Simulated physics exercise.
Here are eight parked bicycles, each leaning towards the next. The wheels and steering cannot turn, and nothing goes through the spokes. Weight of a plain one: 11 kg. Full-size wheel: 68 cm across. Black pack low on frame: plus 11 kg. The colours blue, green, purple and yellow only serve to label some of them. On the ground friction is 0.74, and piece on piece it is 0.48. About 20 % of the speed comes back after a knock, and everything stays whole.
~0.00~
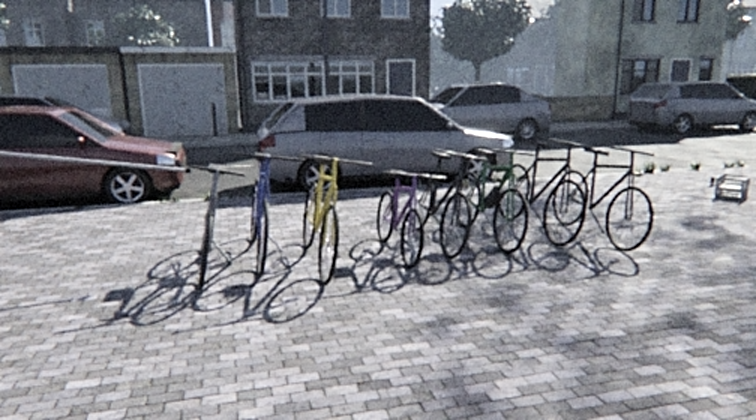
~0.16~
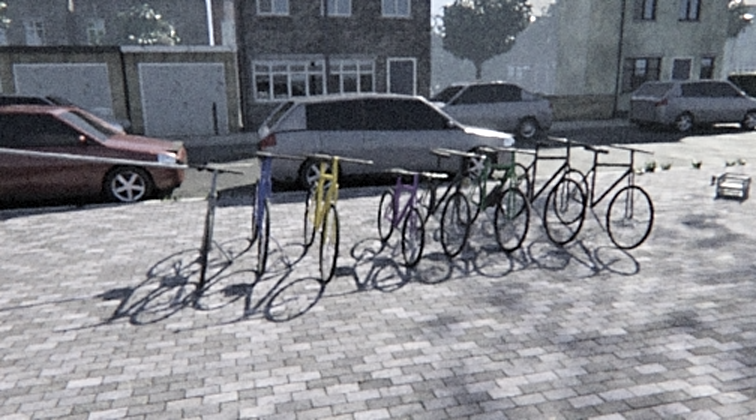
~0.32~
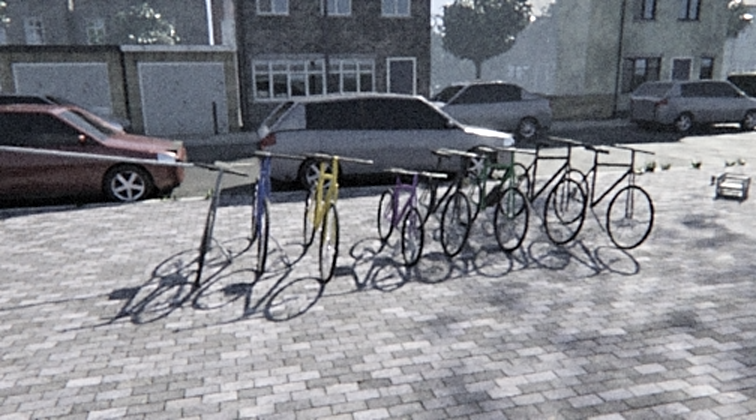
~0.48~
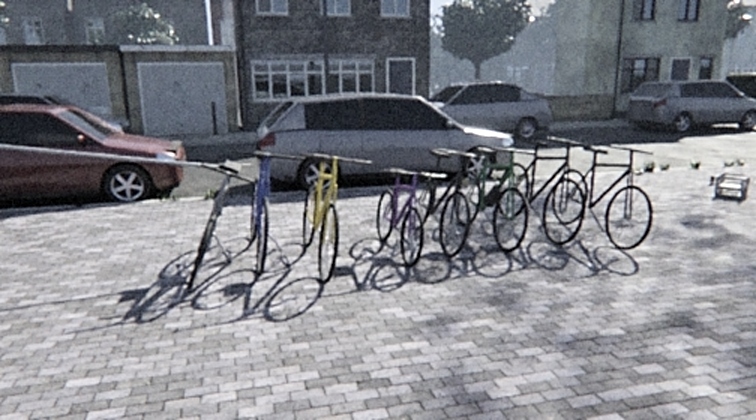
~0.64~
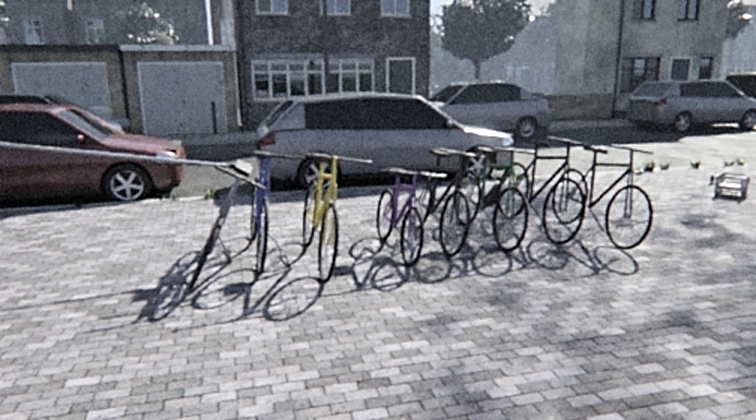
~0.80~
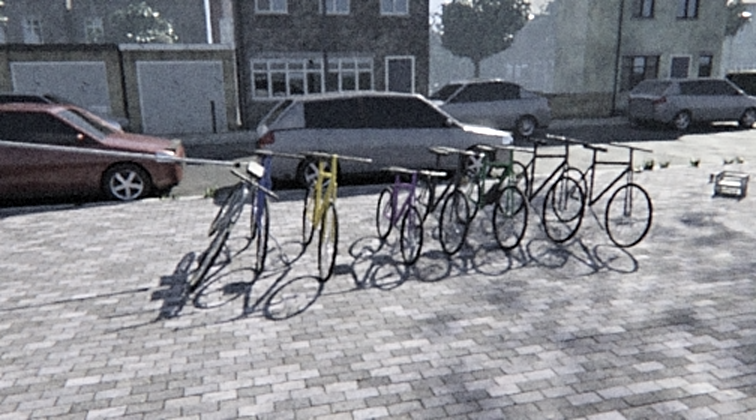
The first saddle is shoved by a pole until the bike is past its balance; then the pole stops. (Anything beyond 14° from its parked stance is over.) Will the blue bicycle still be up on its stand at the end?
No.
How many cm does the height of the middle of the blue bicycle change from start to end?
Its middle ends around 0 cm lower.
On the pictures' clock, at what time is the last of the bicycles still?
Roughly 1.5 seconds.
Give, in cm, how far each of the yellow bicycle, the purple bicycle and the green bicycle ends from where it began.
The yellow one ends 0 cm from where it began, the purple one 0 cm, and the green one 0 cm.
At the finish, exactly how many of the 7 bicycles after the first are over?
I count 1.
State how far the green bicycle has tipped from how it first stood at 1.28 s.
Angle at that time, about 0 degrees.
By 0.90 s, none of the 7 other bicycles over, 1 disturbed; blue bicycle tilted 4°.
By 1.08 s, none of the 7 other bicycles over, 1 disturbed; blue bicycle tilted 9°.
By 1.28 s, 1 of the 7 other bicycles over; blue bicycle tilted 18°.
By 1.42 s, 1 of the 7 other bicycles over; blue bicycle tilted 22°.
When it is over (1.9 s), 1 of the 7 other bicycles over; blue bicycle tilted 23°; green bicycle unmoved; purple bicycle unmoved. Six left standing. In pixels of the last frame, middles, blue bicycle near (285, 199), green bicycle near (490, 189).
